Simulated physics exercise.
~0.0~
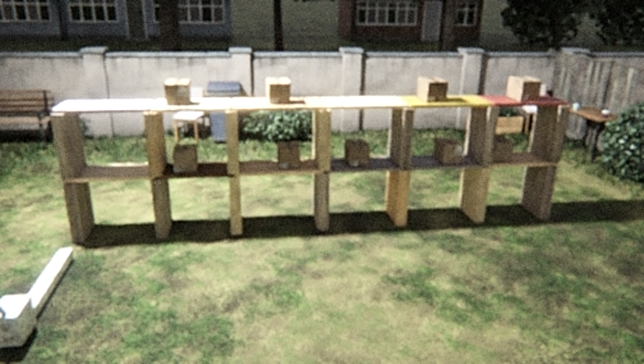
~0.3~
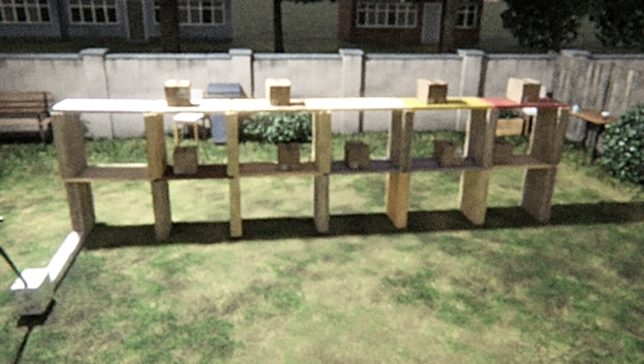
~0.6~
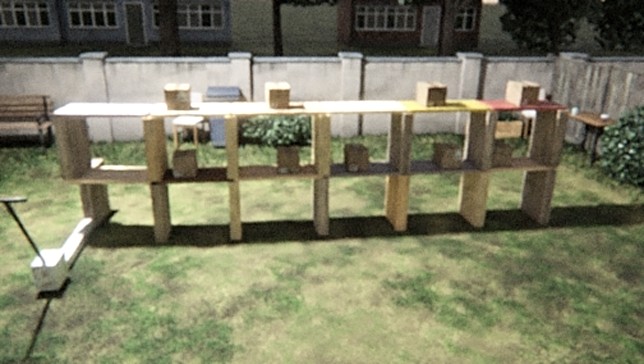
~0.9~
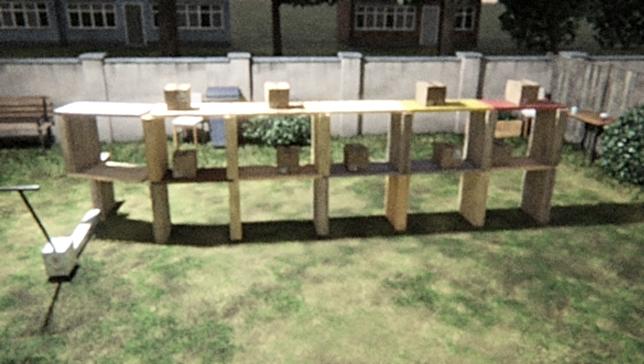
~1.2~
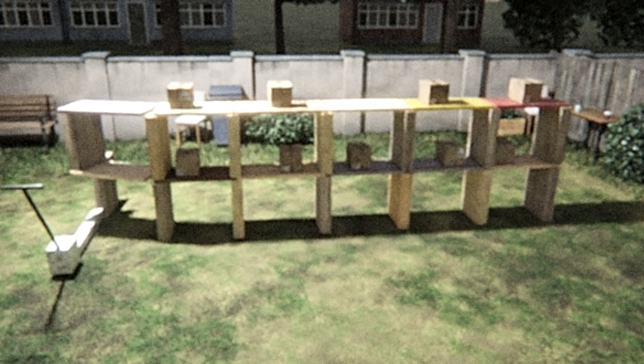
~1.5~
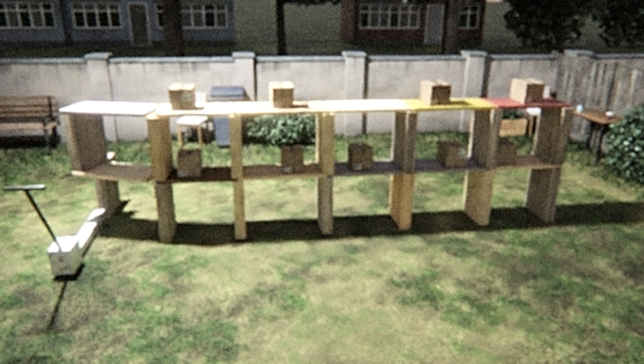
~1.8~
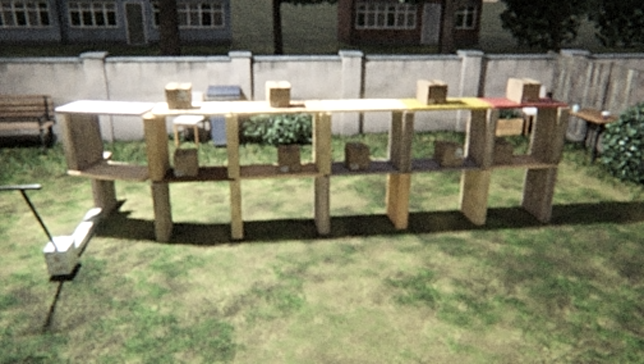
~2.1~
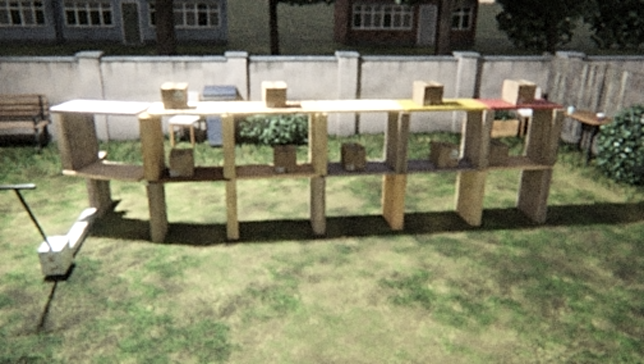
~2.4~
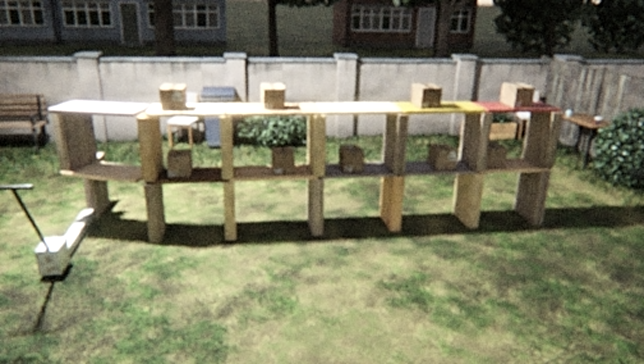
Two-tier row of timber slabs and boards holding small boxes as a floor jack pushes in at lower left, everything staying standing.
